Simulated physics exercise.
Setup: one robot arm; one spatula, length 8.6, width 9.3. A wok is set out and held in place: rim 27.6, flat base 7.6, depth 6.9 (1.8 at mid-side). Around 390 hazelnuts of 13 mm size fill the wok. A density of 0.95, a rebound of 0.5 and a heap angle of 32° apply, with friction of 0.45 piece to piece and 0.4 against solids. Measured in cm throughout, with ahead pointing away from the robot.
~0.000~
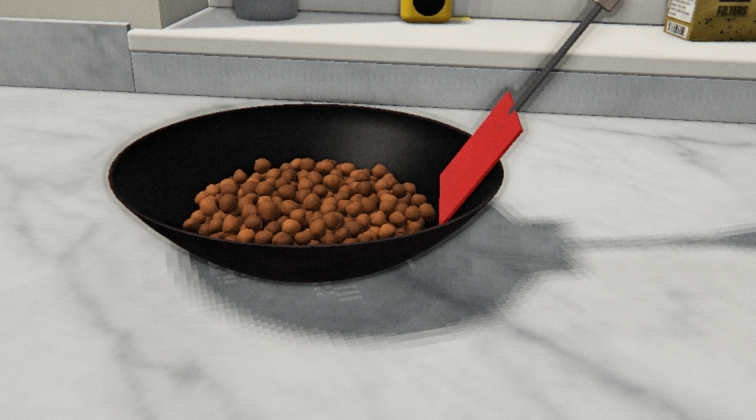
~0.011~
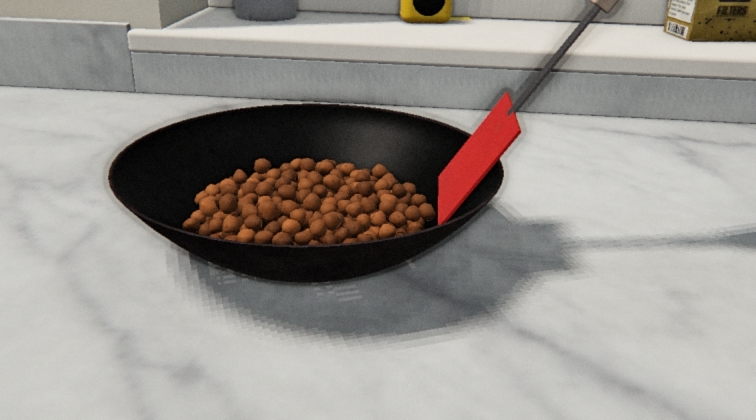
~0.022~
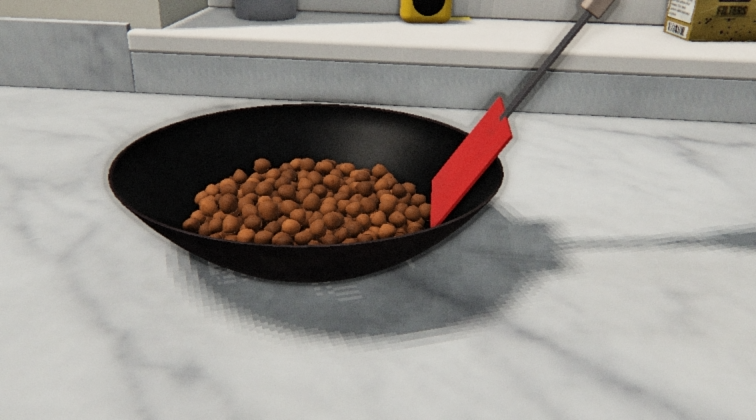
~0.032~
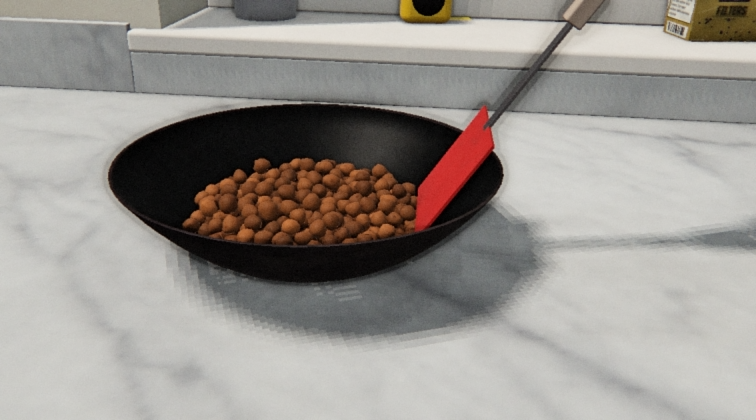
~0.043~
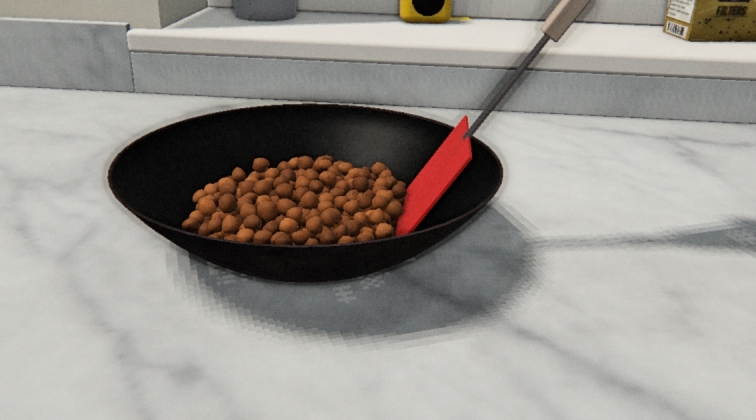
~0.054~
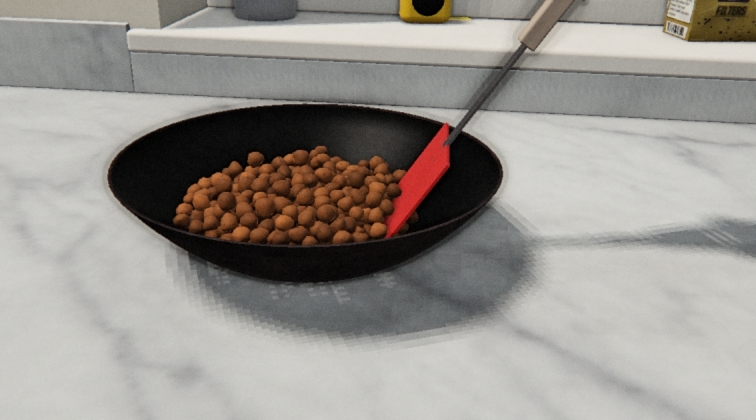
A red spatula slides left inside a black wok, nudging the pile of brown hazelnuts.
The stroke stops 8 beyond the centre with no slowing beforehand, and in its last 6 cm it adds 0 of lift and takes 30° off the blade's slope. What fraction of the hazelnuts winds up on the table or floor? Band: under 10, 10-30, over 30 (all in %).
Over 30 %.
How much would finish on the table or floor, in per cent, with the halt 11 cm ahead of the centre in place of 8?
Then roughly 60 percent would finish on the table or floor.
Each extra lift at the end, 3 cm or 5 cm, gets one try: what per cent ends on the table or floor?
Roughly 50 % and then 45 %.
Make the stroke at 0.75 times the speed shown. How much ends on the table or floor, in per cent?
That comes to some 25 per cent, roughly.
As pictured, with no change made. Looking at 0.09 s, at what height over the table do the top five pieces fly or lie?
Some 6 cm.
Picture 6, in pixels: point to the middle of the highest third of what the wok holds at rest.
Around (187, 175).
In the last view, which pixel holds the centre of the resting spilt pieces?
The centre sits at roughly (12, 205).
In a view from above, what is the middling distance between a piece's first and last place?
13 cm.
After 0.09 s, sloping 57°, highest piece 6 above the table; 389 in the wok.
After 0.12 s, sloping 50°, highest piece 8 above the table; 389 in the wok.
After 0.34 s, sloping 27°, highest piece 9 above the table; 238 in the wok, 32 on the table or floor, 119 on the blade or in flight.
After 1.39 s, sloping 27°, highest piece 7 above the table; 237 in the wok, 152 on the table or floor.
At rest, 237 in the wok, 152 on the table or floor. That is 39 % on the table or floor.
